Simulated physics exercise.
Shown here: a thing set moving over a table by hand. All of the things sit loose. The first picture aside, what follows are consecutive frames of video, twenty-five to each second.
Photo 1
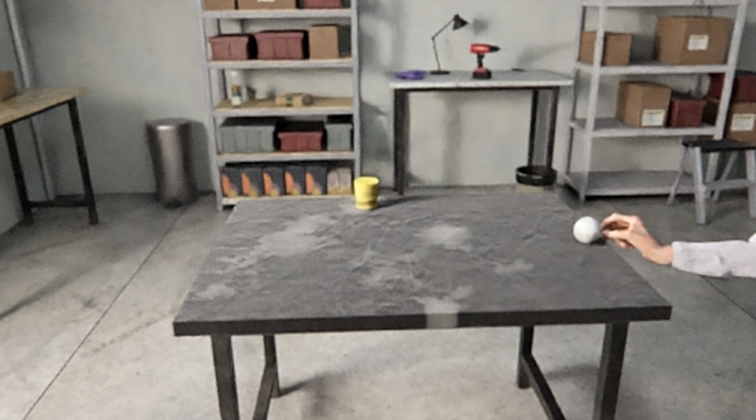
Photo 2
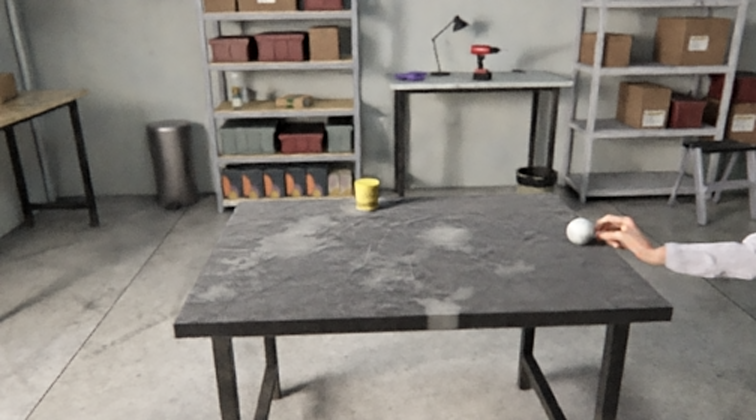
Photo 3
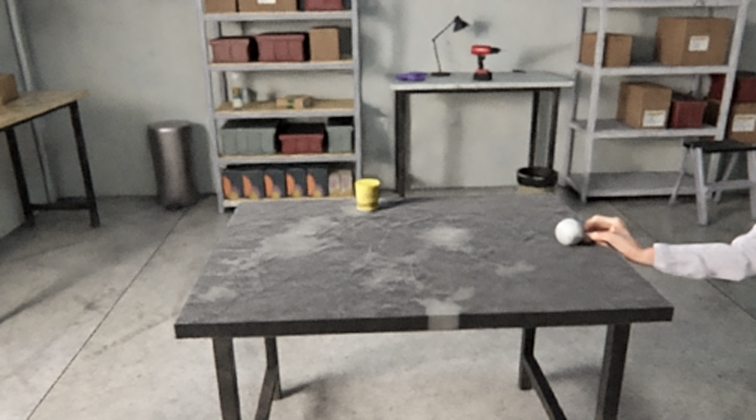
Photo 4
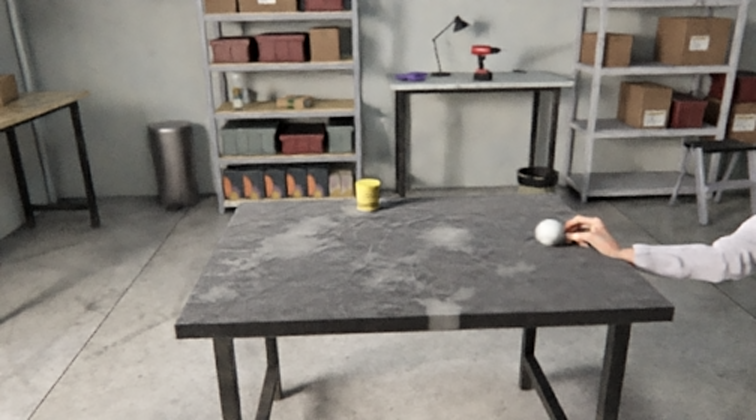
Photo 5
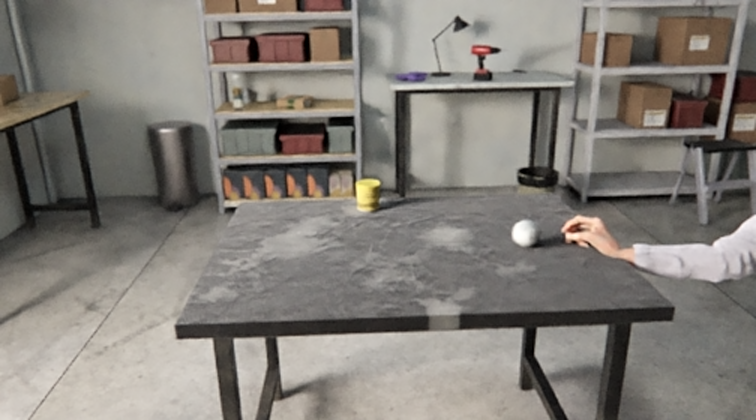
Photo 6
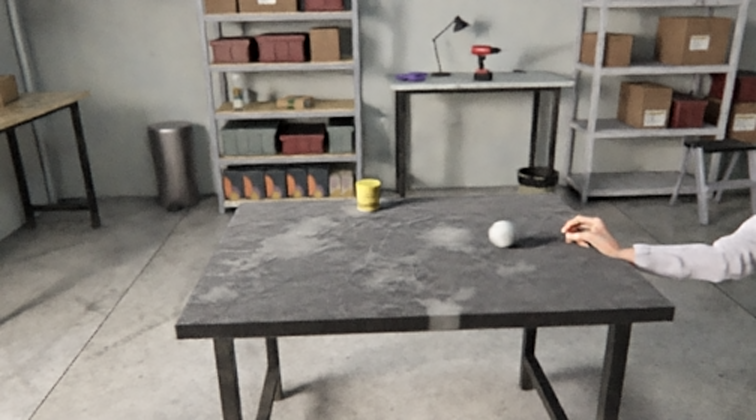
On a dark table in a workshop, a hand pushes a white ball left and it rolls away.
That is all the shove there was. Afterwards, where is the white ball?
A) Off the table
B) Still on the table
Off the table (A).
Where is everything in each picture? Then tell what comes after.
The first picture shows under the hand; white ball (588, 230).
The second picture shows under the hand; white ball (581, 232).
The third picture shows under the hand; white ball (570, 232).
The fourth picture shows white ball (550, 233).
The fifth picture shows white ball (527, 233) rolled about its own width.
The sixth picture shows white ball (504, 234) rolled well along.
Then, 0.40 s after the last picture, white ball rolled well along near (286, 241).
Then, 0.80 s after the last picture, white ball now off the table.
By the end, off the table, white ball.
